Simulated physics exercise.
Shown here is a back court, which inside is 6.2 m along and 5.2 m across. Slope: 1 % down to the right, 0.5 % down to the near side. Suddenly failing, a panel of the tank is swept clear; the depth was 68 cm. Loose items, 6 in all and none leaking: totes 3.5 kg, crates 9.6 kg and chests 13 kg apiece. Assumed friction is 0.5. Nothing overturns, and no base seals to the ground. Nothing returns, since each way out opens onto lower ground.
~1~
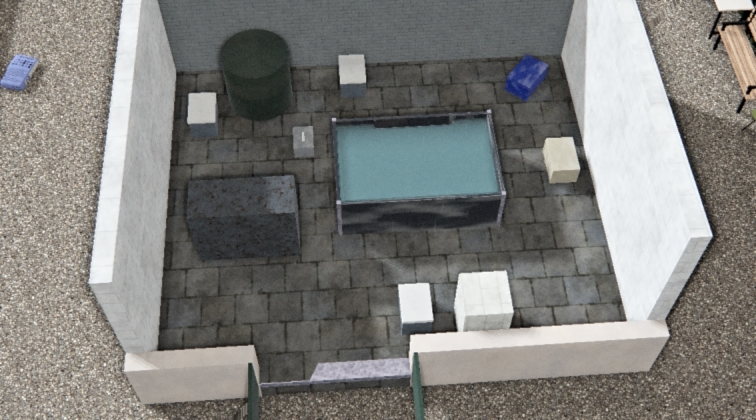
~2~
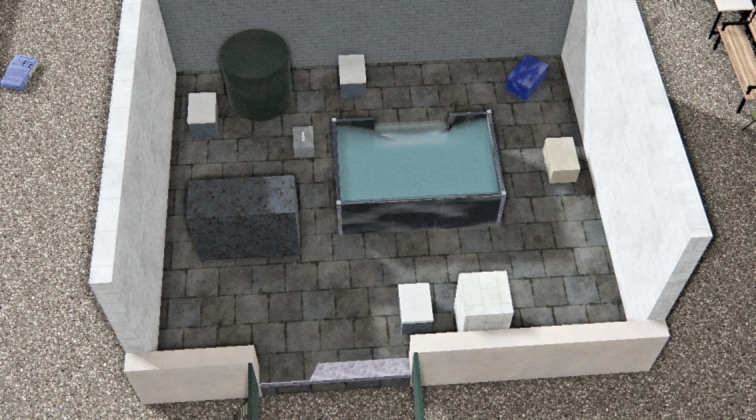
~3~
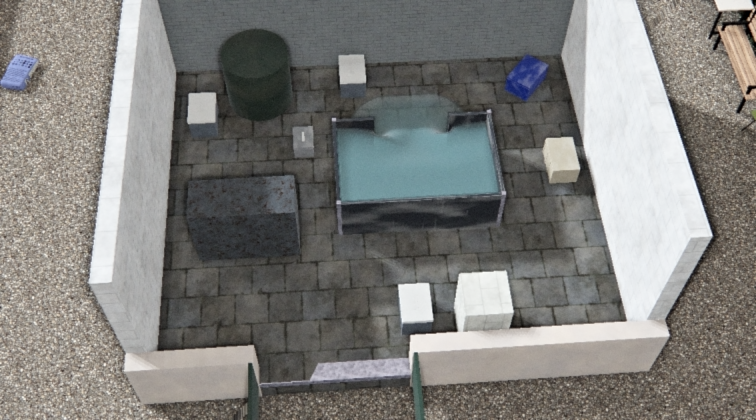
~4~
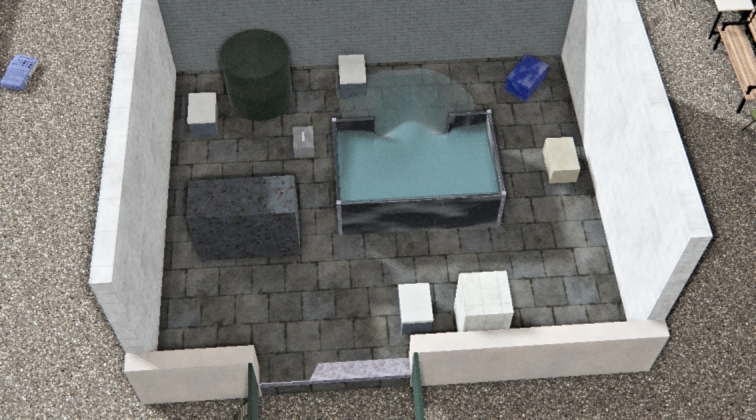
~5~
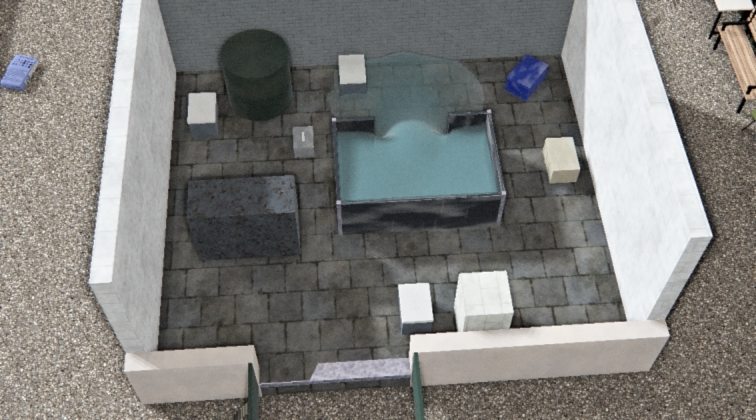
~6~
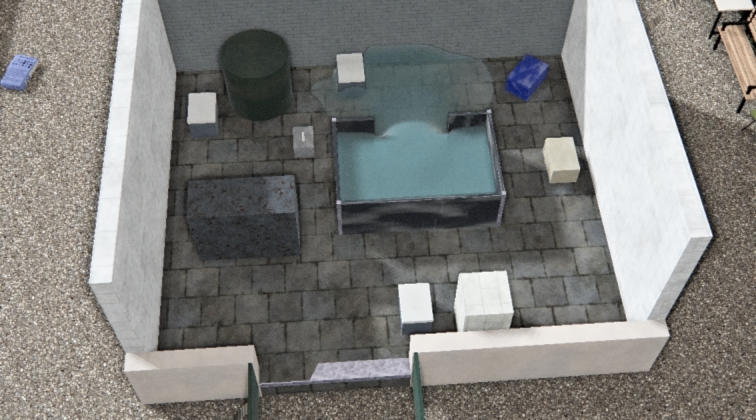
Water pours through a gap in the tank's back side and spreads across the paved floor.
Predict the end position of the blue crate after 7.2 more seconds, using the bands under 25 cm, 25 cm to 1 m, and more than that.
The blue crate ends more than 1 m from its starting spot.
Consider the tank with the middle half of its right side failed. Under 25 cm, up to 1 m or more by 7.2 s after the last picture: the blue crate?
Had it gone that way, the blue crate would be borne far.
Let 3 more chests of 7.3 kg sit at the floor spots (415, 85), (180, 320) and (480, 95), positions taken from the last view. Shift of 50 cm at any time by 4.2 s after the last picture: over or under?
Beyond it, within it, beyond it.
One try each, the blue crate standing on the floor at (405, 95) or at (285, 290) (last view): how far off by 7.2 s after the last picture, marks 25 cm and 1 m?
Order of tries: It is flushed away; it keeps its spot.
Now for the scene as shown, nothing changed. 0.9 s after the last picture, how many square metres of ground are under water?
At that time the wet patch spans about 9.5 m2.
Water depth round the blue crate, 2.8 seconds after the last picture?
Close to 5 centimetres.
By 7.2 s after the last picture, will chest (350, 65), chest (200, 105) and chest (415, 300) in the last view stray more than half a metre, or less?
Taking them in order: Exceeded, fell shy and fell shy.
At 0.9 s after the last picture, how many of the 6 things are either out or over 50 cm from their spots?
The number I get is 1.
Then, 0.9 s after the last picture the blue crate is near (545, 82), 0.3 m from its start, aground; 0 of 6 are out; 1 afloat.
Then, 2.8 s after the last picture the blue crate is near (519, 198), 2.5 m from its start, afloat; 0 of 6 are out; 1 afloat.
Then, 4.8 s after the last picture the blue crate is near (509, 278), 3.8 m from its start, aground; 0 of 6 are out; 2 afloat.
Then, 7.2 s after the last picture the blue crate is near (412, 266), 4.0 m from its start, aground; 0 of 6 are out; 4 afloat.
